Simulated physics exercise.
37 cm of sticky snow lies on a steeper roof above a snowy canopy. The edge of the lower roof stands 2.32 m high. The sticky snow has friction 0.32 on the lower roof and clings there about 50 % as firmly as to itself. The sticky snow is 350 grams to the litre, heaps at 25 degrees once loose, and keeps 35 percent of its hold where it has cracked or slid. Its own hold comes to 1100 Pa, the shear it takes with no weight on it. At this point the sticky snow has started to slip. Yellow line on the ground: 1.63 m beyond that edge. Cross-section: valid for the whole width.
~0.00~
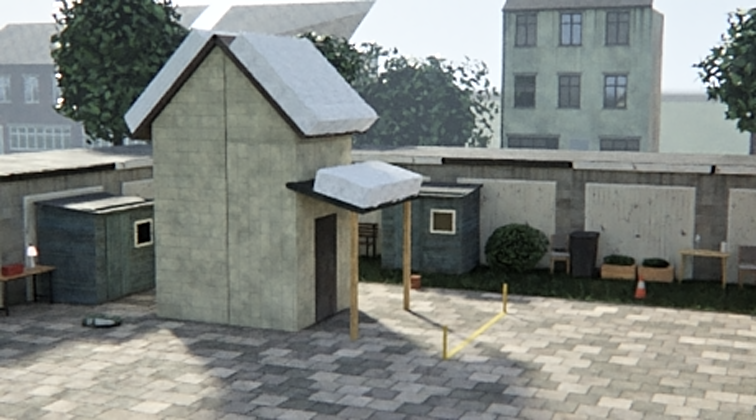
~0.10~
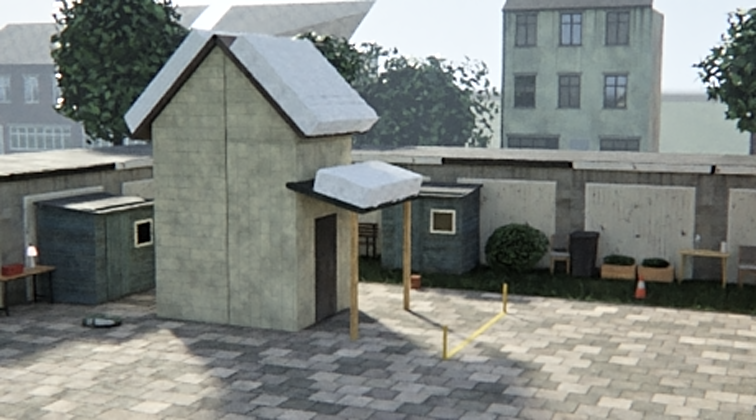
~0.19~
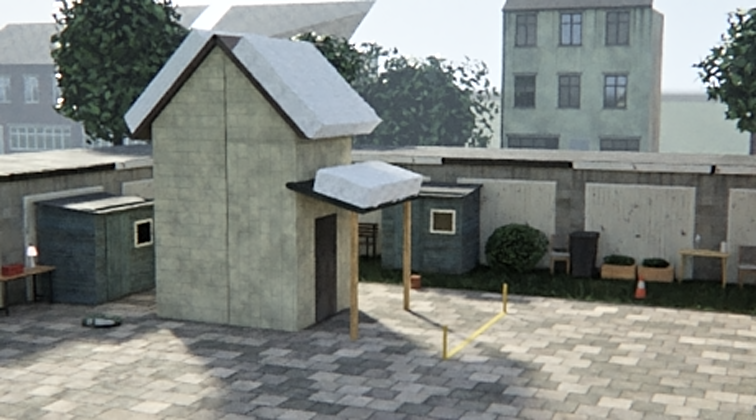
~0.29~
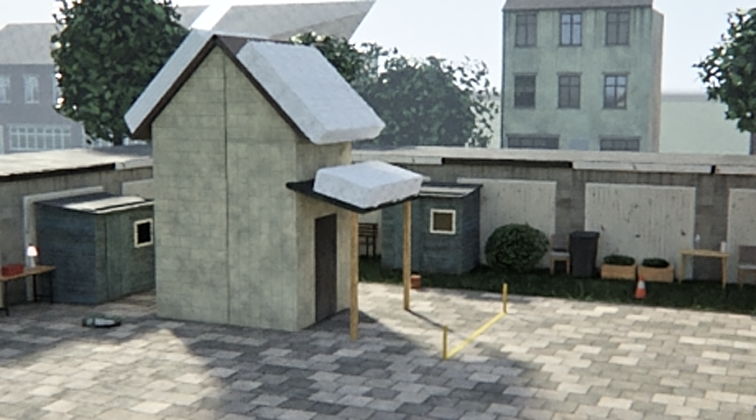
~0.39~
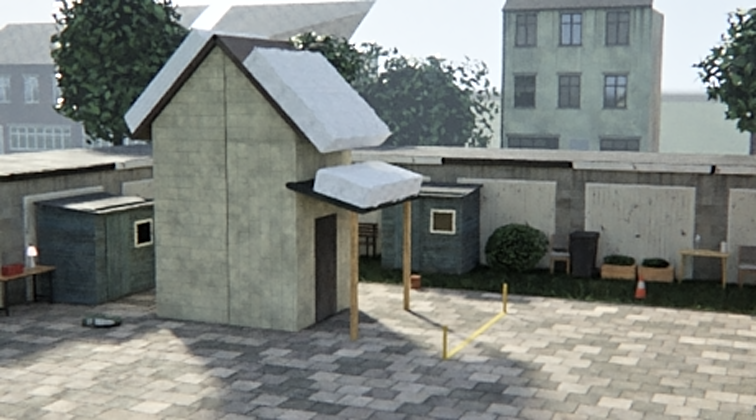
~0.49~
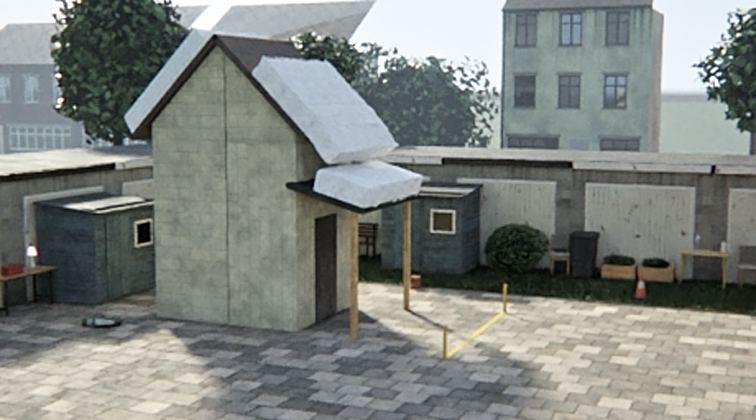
Paved yard with a narrow gabled building, a thick snow slab sliding down the right roof slope toward a snow-topped porch roof.
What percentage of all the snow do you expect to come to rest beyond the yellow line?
Roughly 44 % of it.
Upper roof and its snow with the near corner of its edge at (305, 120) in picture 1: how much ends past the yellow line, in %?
It would then be around 50 percent.
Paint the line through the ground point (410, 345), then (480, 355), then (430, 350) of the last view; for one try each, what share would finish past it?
70 %, 30 %, 55 %.
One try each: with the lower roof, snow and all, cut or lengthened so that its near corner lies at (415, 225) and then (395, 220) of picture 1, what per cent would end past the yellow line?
First about 30 per cent, second about 40 per cent.
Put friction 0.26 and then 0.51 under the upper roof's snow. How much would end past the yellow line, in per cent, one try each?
Roughly 40 per cent first, roughly 25 per cent second.
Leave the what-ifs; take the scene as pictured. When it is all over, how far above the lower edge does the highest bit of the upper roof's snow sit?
Roughly 0.4 m.
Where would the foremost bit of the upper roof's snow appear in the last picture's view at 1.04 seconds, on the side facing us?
Close to pixel (403, 206).
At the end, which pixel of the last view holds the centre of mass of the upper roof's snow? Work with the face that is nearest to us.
Near pixel (465, 334).
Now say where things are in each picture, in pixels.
Front end of the sticky snow at (307, 111), in the first picture.
Front end of the sticky snow at (308, 112), its middle shifted 2.5 cm, 1 % of it past the upper edge, in one piece, in the second picture.
Front end of the sticky snow at (310, 110), its middle shifted 10.0 cm, 5 % of it past the upper edge, in one piece, in the third picture.
Front end of the sticky snow at (315, 127), its middle shifted 23 cm, 11 % of it past the upper edge, in one piece, in the fourth picture.
Front end of the sticky snow at (322, 131), its middle shifted 41 cm, 20 % of it past the upper edge, in one piece, in the fifth picture.
Front end of the sticky snow at (330, 143), its middle shifted 64 cm, 32 % of it past the upper edge, cracking, in the sixth picture.
By 1.04 s, 6 % is below the lower edge and 0 % is past the line.
By 1.69 s, 80 % is below the lower edge and 30 % is past the line.
By 2.35 s, 82 % is below the lower edge and 44 % is past the line.
By 3.00 s, 82 % is below the lower edge and 44 % is past the line.
By 3.10 s, at the end, 82 % is below the lower edge and 44 % is past the line.
